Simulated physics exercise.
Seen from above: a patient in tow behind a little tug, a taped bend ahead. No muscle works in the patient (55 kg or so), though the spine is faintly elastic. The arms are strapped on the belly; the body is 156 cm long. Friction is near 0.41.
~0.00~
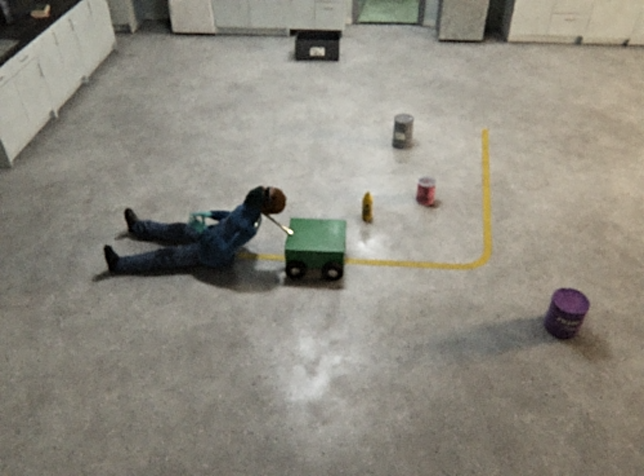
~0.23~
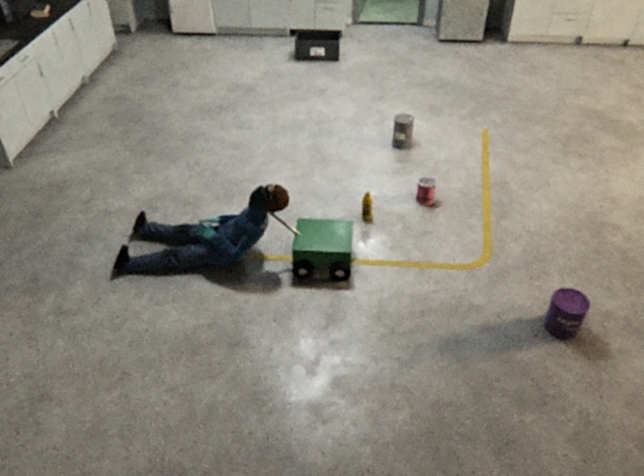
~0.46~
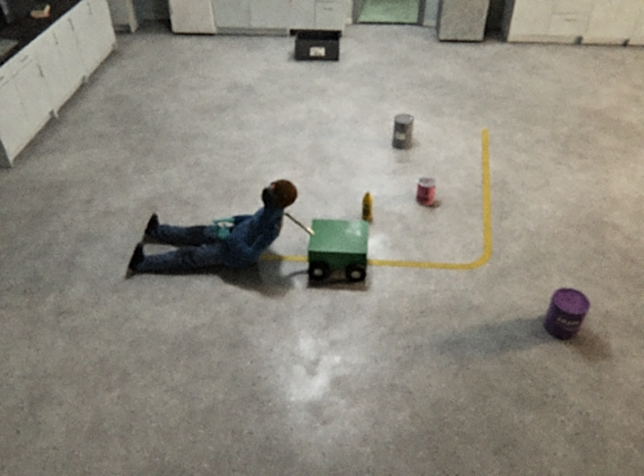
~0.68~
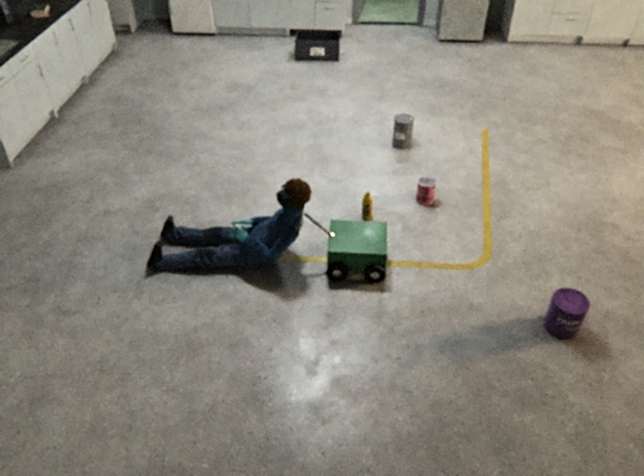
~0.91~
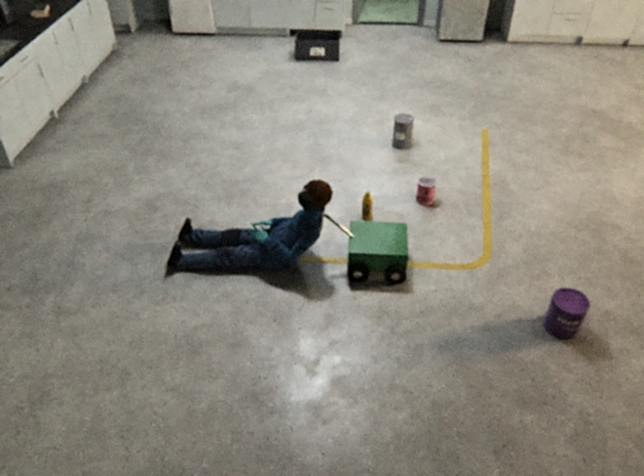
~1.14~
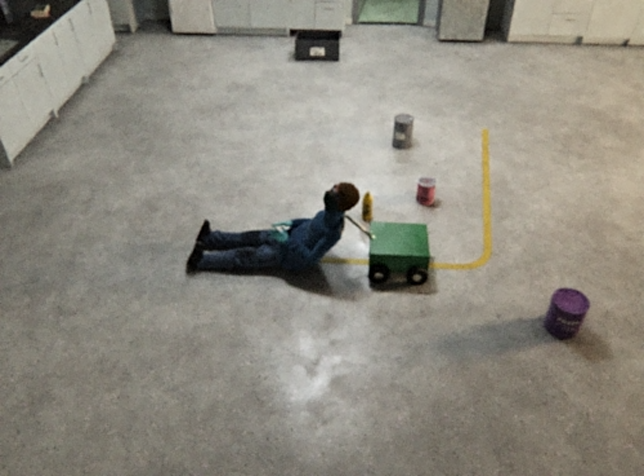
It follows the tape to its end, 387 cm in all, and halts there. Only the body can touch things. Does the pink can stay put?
In the end the pink can keeps still.
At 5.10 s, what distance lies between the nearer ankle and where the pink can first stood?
Some 30 cm.
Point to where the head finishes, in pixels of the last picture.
At about (494, 76).
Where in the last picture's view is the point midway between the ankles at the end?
At about (478, 183).
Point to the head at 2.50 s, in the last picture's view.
Near (482, 206).
After 2.50 s the pink can is where it stood, near (426, 191) in the last picture's view; the nearer ankle is 114 cm from that spot.
After 3.40 s the pink can is where it stood, near (426, 191) in the last picture's view; the nearer ankle is 91 cm from that spot.
After 4.20 s the pink can is where it stood, near (426, 191) in the last picture's view; the nearer ankle is 67 cm from that spot.
After 5.10 s the pink can is where it stood, near (426, 191) in the last picture's view; the nearer ankle is 31 cm from that spot.
By 6.0 s, pink can stays put; purple bucket stays put; grey bin stays put; yellow bottle stays put.
